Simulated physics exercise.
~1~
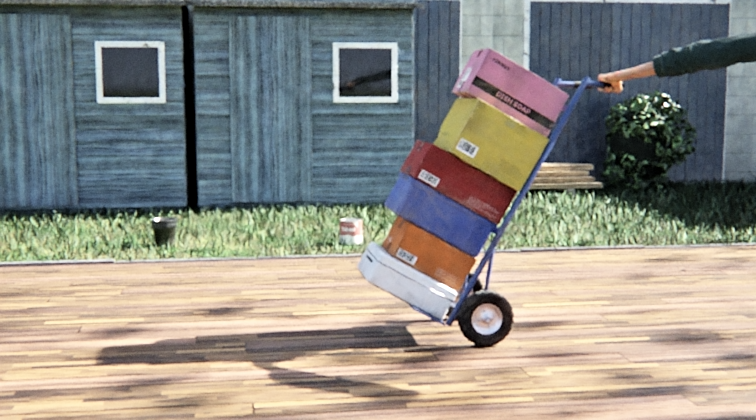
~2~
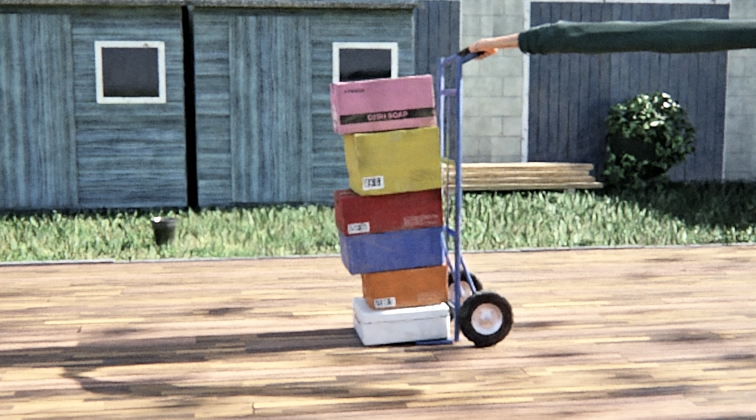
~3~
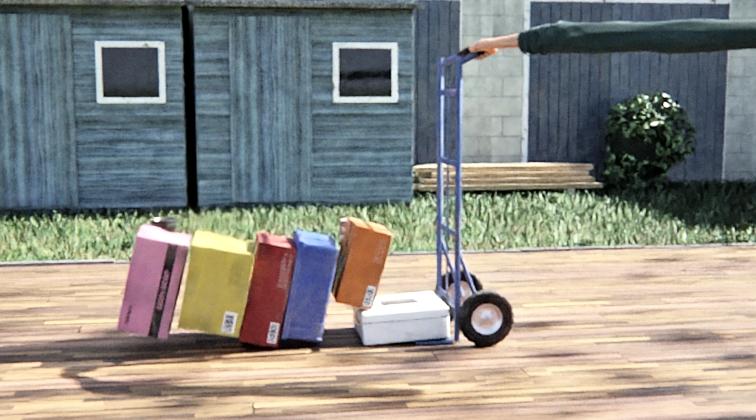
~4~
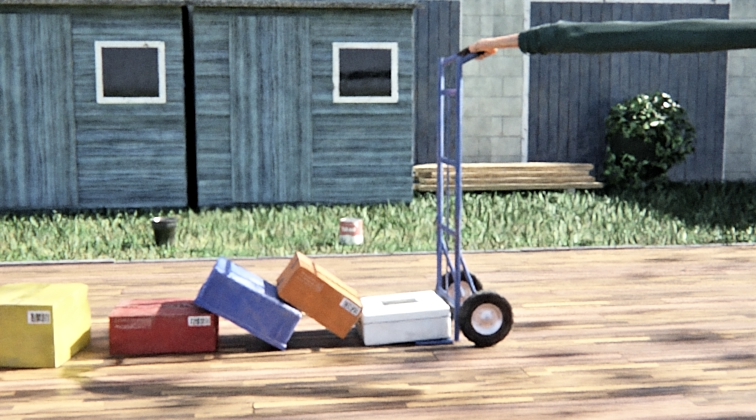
On a wooden deck, a hand swings a blue hand truck upright with six stacked boxes aboard, and the upper five topple left; the pink one leaves view, yellow, red and blue land on the deck, and orange leans against the white one still on the truck.
